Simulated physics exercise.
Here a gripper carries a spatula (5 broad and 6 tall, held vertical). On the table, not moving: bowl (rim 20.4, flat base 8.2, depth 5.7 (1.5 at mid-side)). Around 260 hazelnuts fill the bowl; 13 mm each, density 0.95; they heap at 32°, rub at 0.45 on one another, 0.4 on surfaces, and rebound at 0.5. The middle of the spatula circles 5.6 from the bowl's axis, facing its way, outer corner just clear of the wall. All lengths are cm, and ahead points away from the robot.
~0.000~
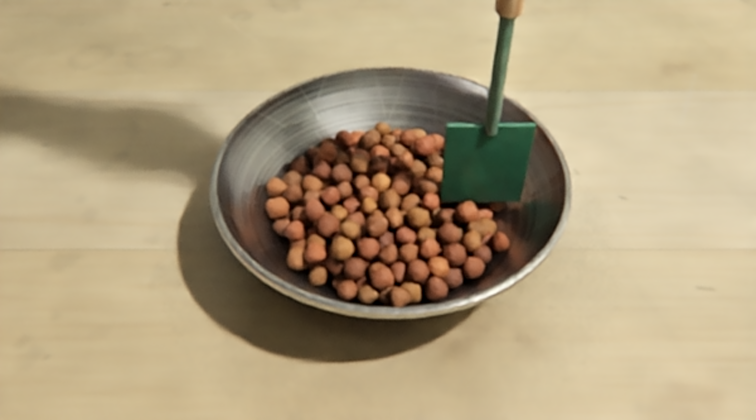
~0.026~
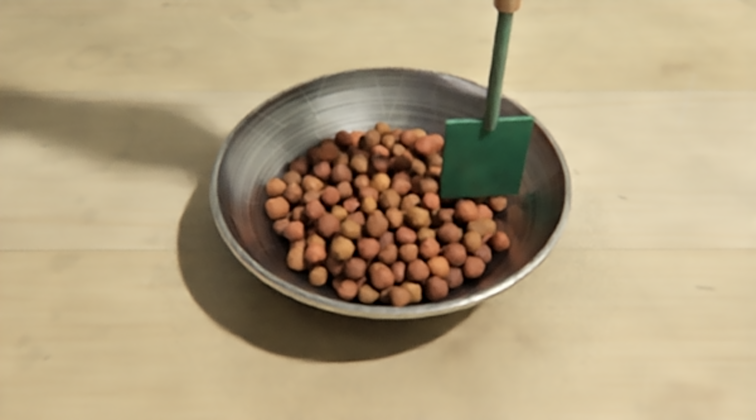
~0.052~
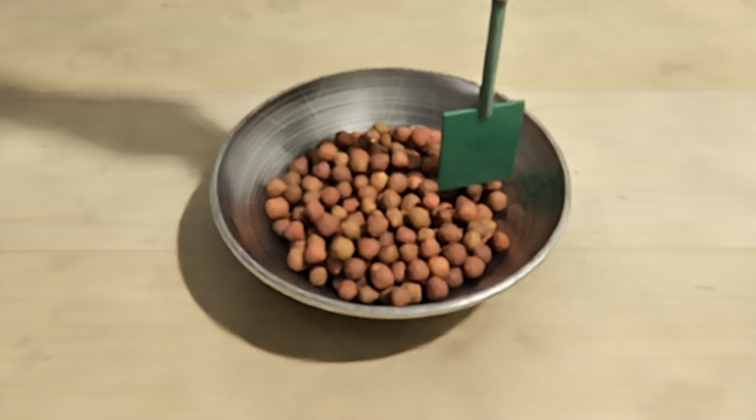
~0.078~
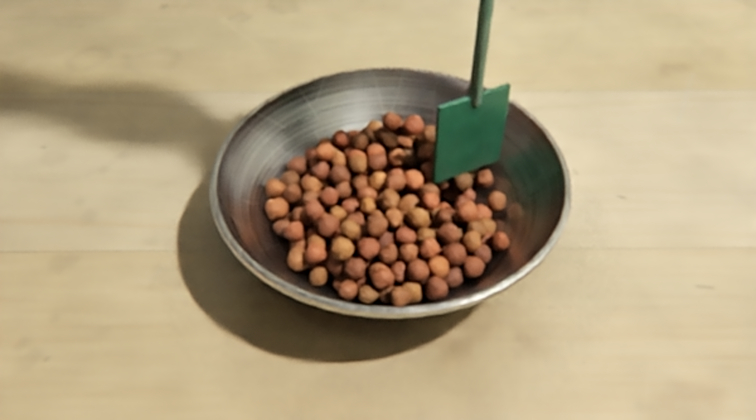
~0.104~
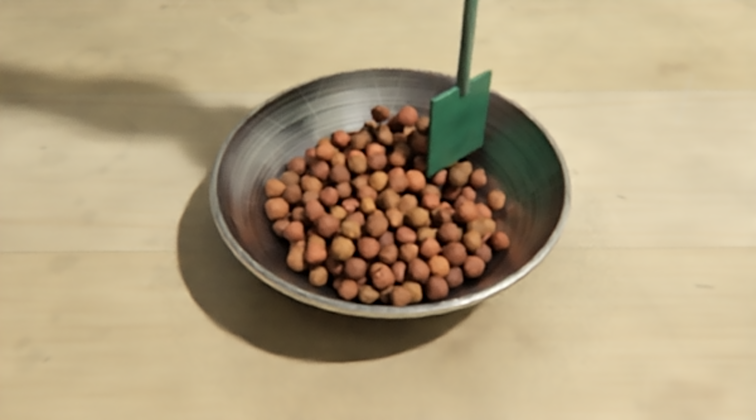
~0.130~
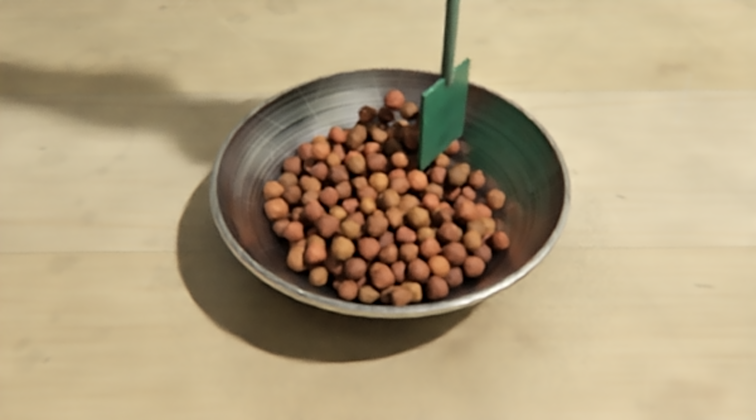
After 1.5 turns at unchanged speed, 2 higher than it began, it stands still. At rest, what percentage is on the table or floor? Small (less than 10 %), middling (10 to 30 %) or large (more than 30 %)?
Answer: Small; less than 10 % of the hazelnuts finish on the table or floor.
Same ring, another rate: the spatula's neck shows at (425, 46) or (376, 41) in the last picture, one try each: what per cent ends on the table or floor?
Some 10 and 20 per cent.
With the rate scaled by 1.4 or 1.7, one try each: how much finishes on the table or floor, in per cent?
About 15 and 20 per cent.
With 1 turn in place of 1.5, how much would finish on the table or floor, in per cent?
Then about 5 per cent.
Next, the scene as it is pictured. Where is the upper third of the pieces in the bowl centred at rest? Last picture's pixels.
Near (393, 221).
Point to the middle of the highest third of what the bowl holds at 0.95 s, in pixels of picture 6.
Near (400, 215).
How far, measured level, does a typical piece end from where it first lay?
About 1 cm.
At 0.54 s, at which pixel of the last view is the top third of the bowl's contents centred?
Around (369, 251).
After 0.54 s, 243° round, highest piece 8 above the table; 249 in the bowl, 6 on the table or floor, 3 in flight or on the tool.
After 0.95 s, 75° round, highest piece 7 above the table; 244 in the bowl, 14 on the table or floor.
After 1.35 s, 180° round, highest piece 5 above the table; 243 in the bowl, 15 on the table or floor.
After 2.05 s, 180° round, highest piece 5 above the table; 243 in the bowl, 15 on the table or floor.
In the end, 243 in the bowl, 15 on the table or floor. That is 6 % on the table or floor.
